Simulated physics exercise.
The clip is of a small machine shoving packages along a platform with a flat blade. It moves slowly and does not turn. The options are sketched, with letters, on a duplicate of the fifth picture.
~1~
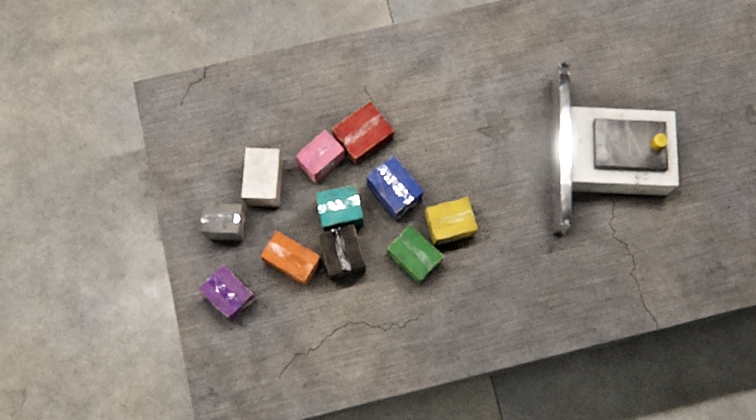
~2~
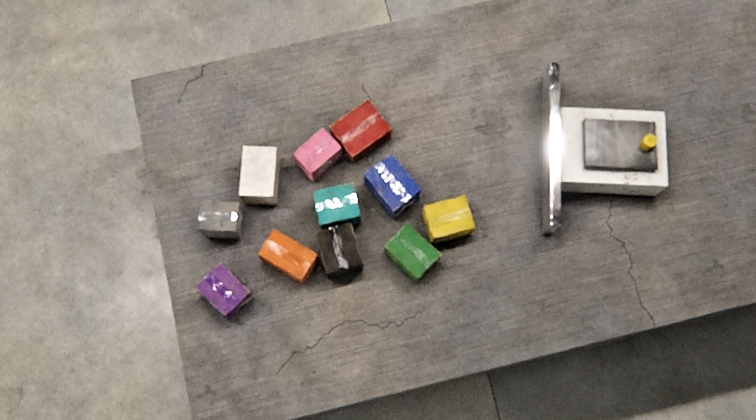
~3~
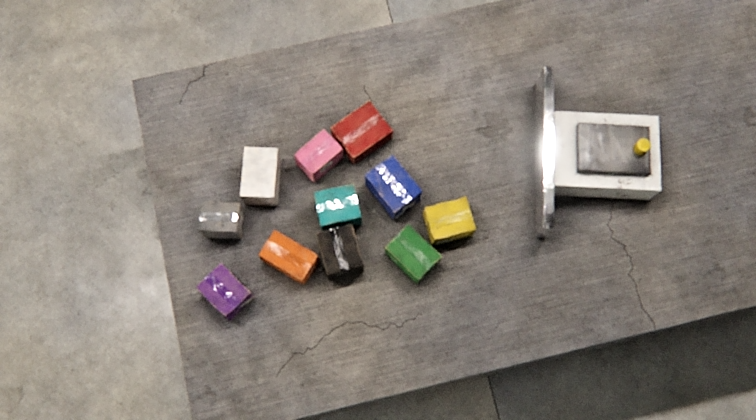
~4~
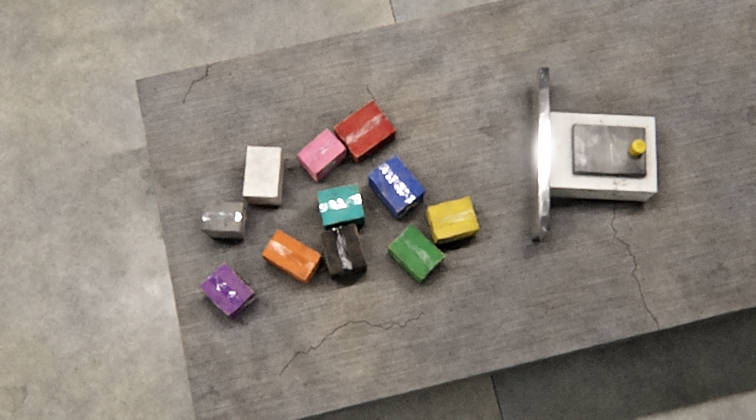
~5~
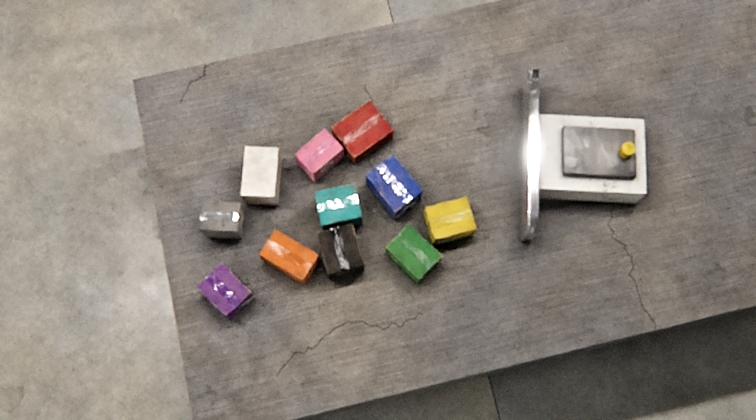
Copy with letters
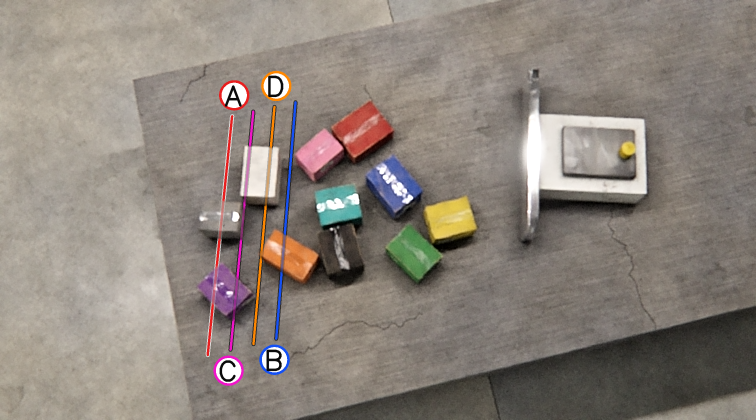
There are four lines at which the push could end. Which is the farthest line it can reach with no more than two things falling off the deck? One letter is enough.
No third one falls up to D.
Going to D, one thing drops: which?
It is the orange parcel.
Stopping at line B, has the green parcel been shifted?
Yes.
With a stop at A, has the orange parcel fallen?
Yes.
On the marked copy, A at (220, 231); B at (286, 216); C at (242, 226); D at (264, 221).
Taking D. A third of the way, robot (498, 174); green parcel (404, 260); yellow parcel (408, 225).
Two thirds of the way, robot (401, 196); purple parcel (219, 296); orange parcel (222, 262).
When it is over, robot (324, 214); orange parcel over the edge; grey parcel (161, 220); one fallen.
As for the rest, A drops five; B is within the limit but short; C drops three.
